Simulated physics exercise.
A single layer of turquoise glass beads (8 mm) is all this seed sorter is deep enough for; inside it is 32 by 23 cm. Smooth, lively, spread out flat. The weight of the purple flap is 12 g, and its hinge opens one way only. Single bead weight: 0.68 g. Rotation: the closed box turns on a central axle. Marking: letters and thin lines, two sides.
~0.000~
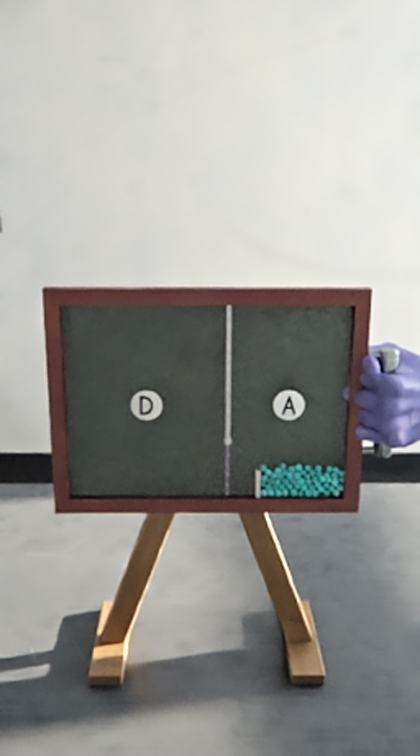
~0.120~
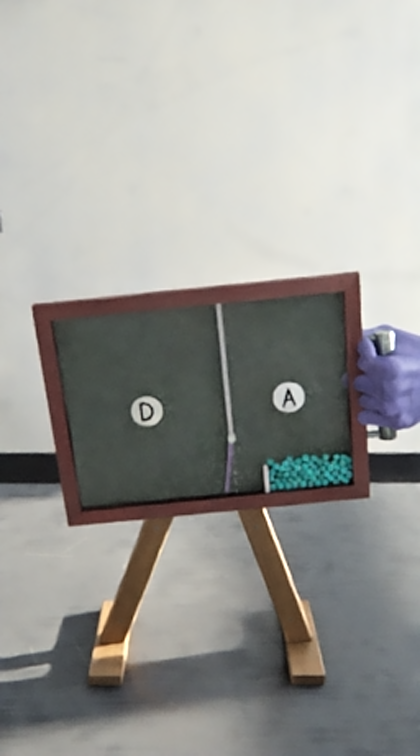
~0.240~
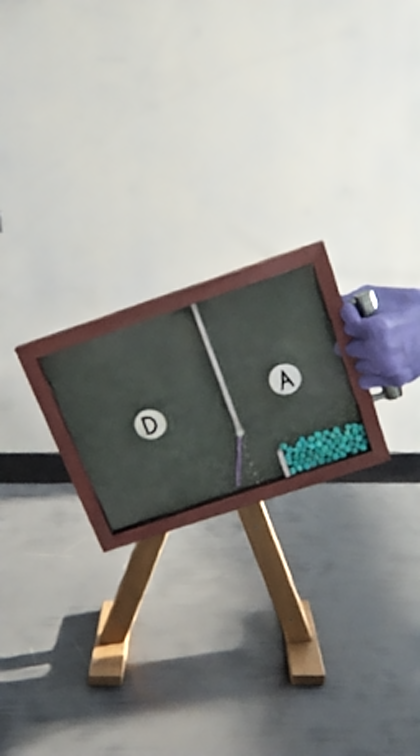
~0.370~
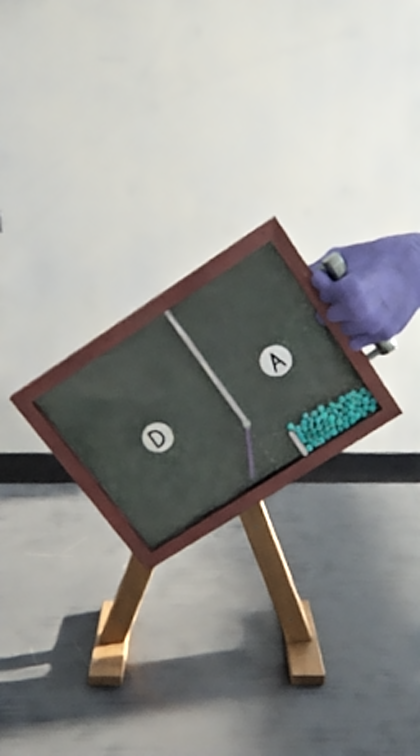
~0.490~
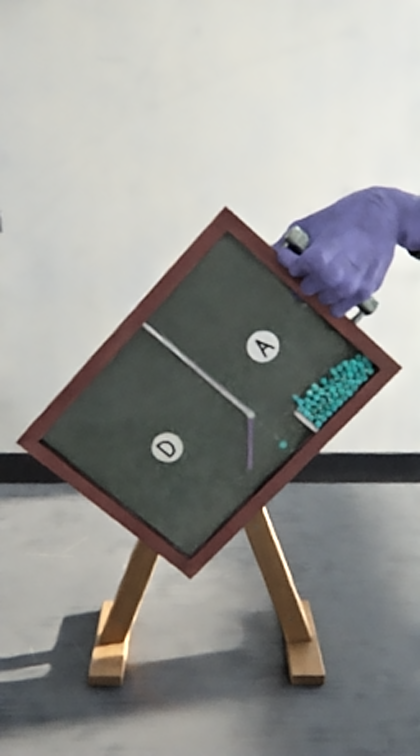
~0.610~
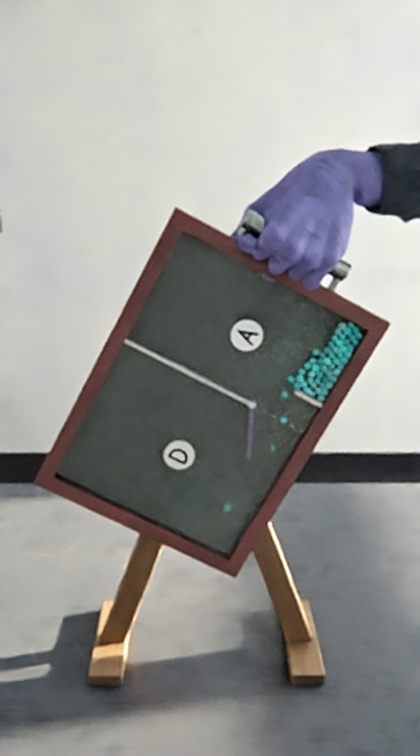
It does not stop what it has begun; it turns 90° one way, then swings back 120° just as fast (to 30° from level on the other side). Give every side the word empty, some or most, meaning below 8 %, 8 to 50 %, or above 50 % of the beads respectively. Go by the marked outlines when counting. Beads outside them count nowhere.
Side A: Some. Side D: Most.
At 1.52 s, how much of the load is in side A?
Share: Close to 25 percent.
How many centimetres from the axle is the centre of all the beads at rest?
The middle sits around 5 cm left of it and 9 cm below it.
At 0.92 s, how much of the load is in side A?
About 65 %.
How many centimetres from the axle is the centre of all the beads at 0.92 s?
Roughly 7 centimetres to the right and 1 centimetres above.
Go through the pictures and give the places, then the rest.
In the first frame, level; about 60 beads; beads' middle (302, 481); highest (283, 466); purple flap (228, 440); A (289, 405), D (147, 405).
In the second frame, turned 6° anticlockwise; beads' middle (310, 472); highest (343, 457).
In the third frame, turned 20° anticlockwise; beads' middle (325, 447); highest (354, 426); wall ends (238, 428), (280, 451).
In the fourth frame, turned 34° anticlockwise; beads' middle (333, 418); highest (363, 391); purple flap (247, 423) tilted 7°.
In the fifth frame, turned 48° anticlockwise; beads' middle (333, 391); highest (358, 358).
In the sixth frame, turned 62° anticlockwise; beads' middle (324, 369); highest (351, 325); purple flap (252, 404); A (247, 335), D (179, 455).
After 0.92 s, it stands 90° anticlockwise; the beads' middle is 7 cm right of and 1 cm above the centre; A 65 %, D 35 %; purple flap open 81°.
After 1.52 s, it stands 29° anticlockwise; the beads' middle is 2 cm left of and 11 cm below the centre; A 25 %, D 75 %; purple flap open 48°.
After 2.11 s, it stands 30° clockwise; the beads' middle is 8 cm left of and 8 cm below the centre; A 25 %, D 75 %; purple flap shut.
Settled by 2.8 s, it stands 30° clockwise; A 25 %, D 75 %; purple flap shut.
